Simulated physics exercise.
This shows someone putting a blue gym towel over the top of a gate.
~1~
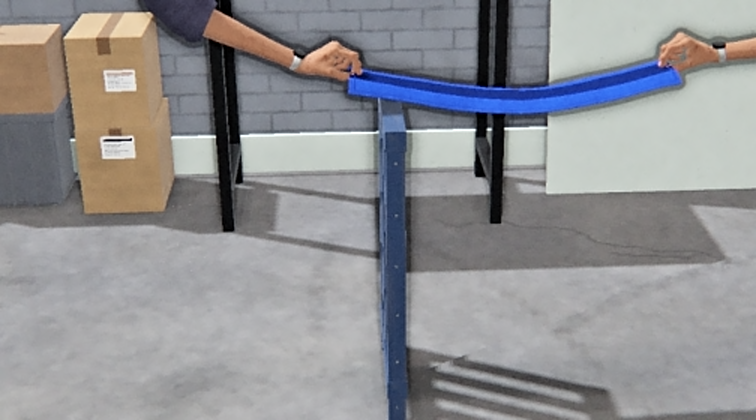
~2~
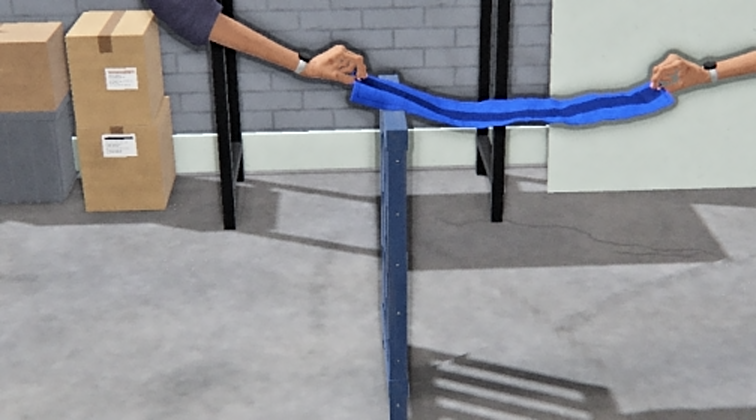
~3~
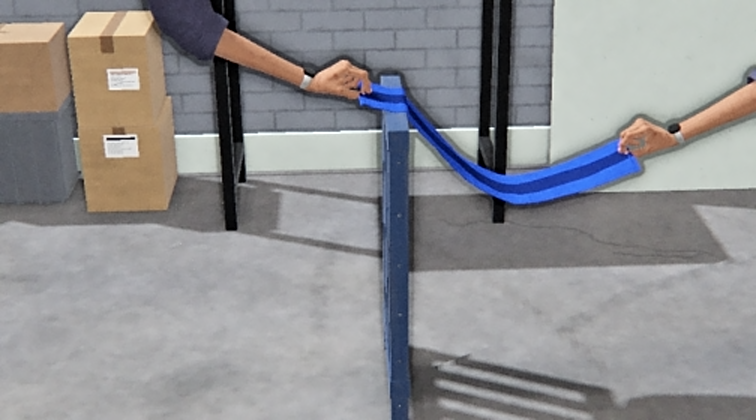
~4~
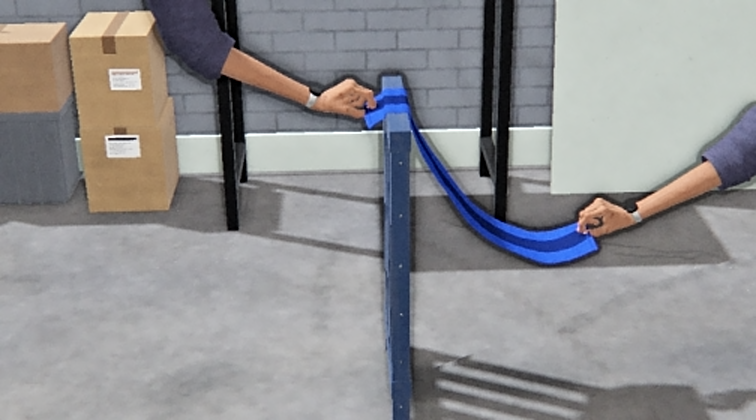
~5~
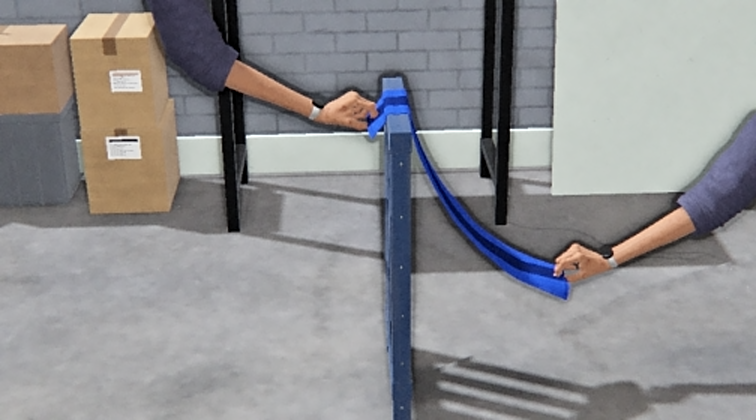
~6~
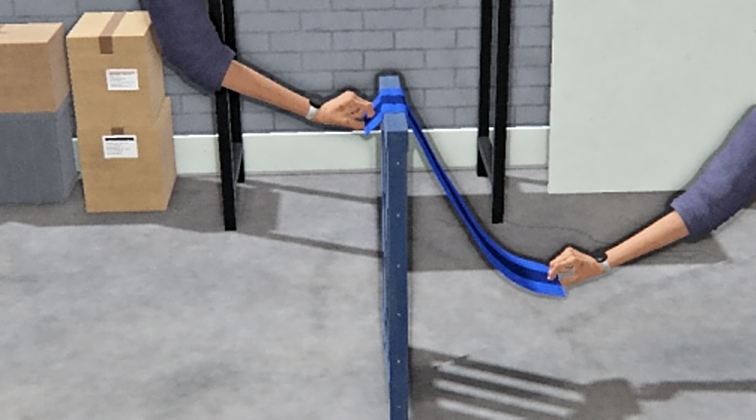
A blue gym towel, held stretched at both ends by two hands, was lowered across the top of a gate, and the right hand carried its end downward while the left stayed near the top.
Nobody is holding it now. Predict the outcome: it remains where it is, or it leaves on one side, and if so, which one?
Slides off rightward.
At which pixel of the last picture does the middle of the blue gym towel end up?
It finishes at (457, 379).
Then, 0.22 s later than the last view, gym towel sliding right.
Then, 0.42 s later than the last view, gym towel clear of the top and falling near (455, 329).
Then, 0.64 s later than the last view, gym towel in a heap on the floor near (457, 378).
Finally, gym towel in a heap on the floor near (457, 379). The blue gym towel is pulled rightwards.
